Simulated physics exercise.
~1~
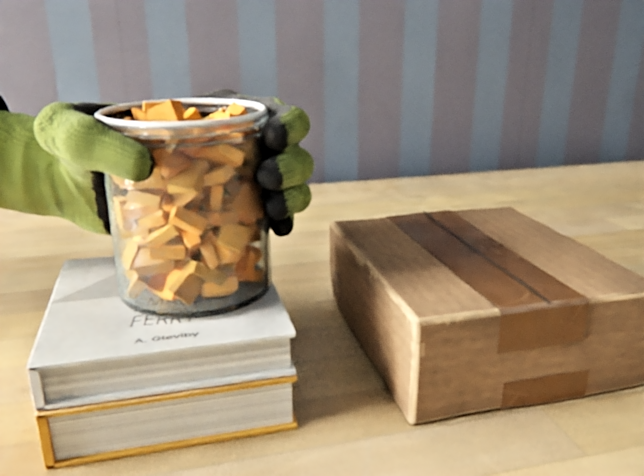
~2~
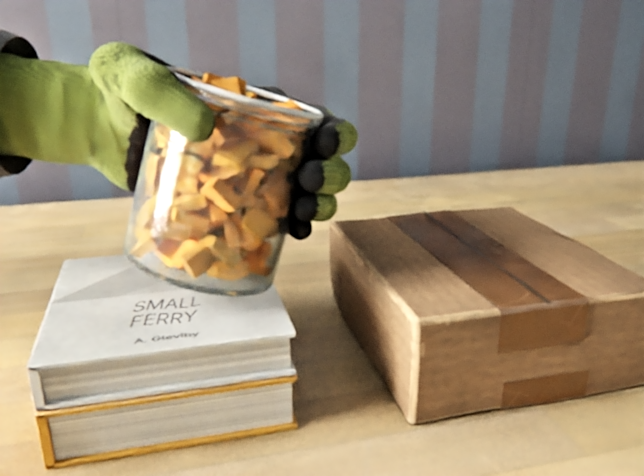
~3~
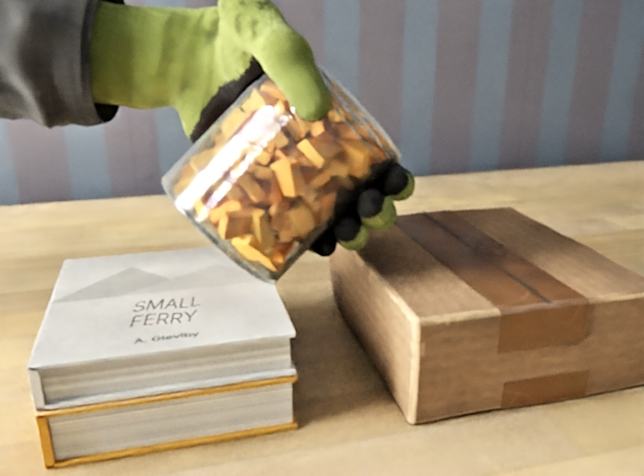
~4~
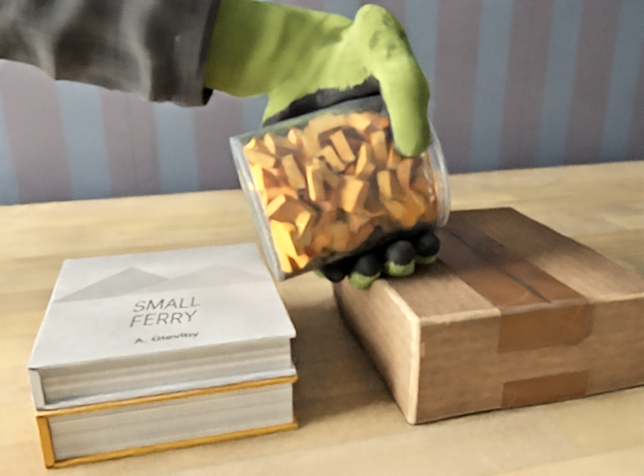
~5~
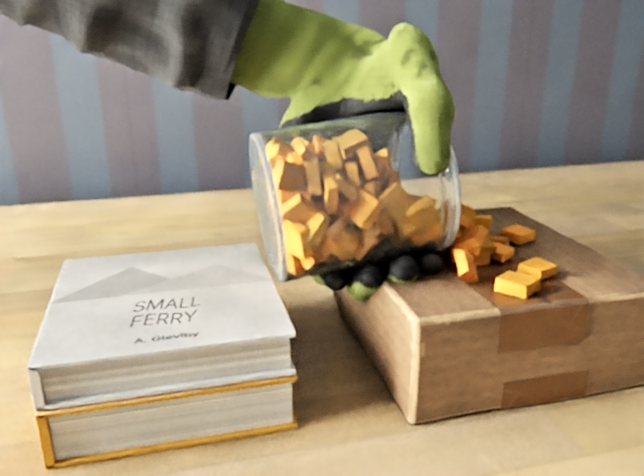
A clear open jar full of small orange pieces was lifted off two stacked books by a green-gloved hand, carried right and tipped onto its side against a cardboard box, where some of the pieces spilled out onto the top while most stayed inside.
